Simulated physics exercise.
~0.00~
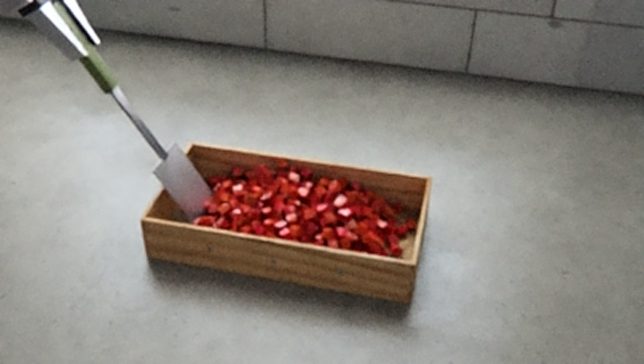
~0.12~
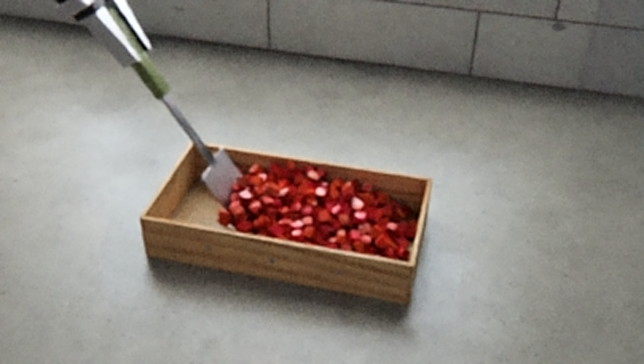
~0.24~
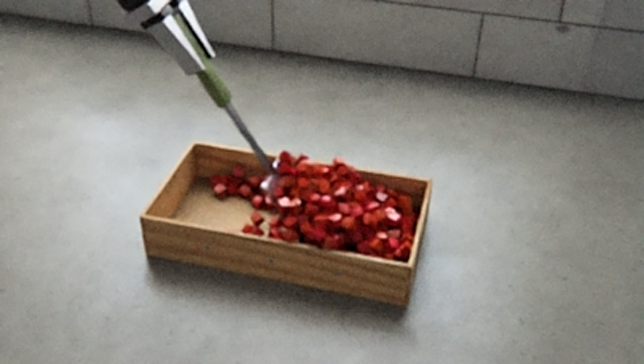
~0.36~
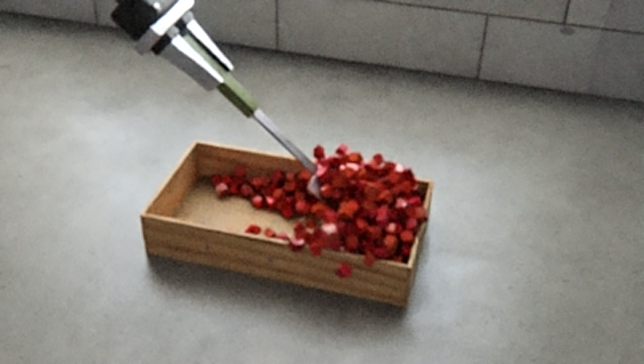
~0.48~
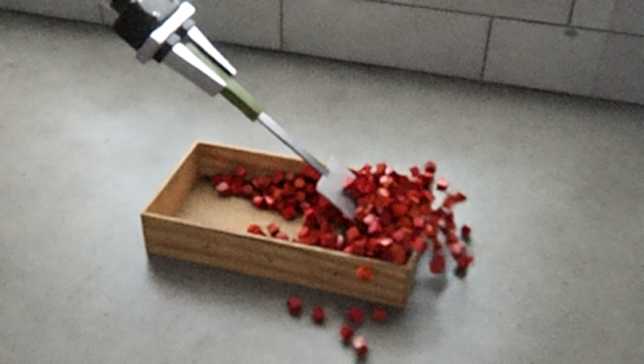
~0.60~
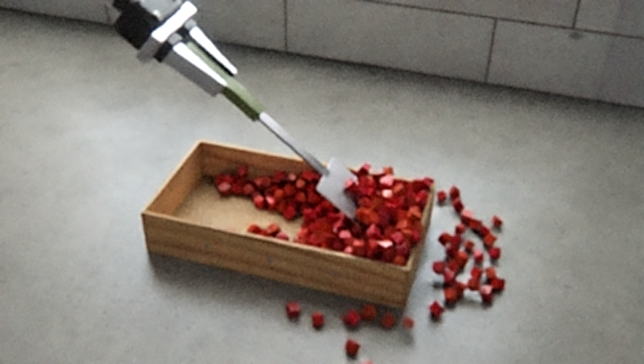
At the start, a machine arm holds a flat metal paddle at the left end of a wooden tray filled with small red cubes on a grey table top. The paddle pushes to the right, sweeping the cubes along and baring the tray's floor behind it. They heap up against the right end, while a few stay behind along the back. The heap then spills over the right end and front edge, and cubes scatter on the table. Finally the paddle stays tilted against the heap, with most cubes still in the tray.
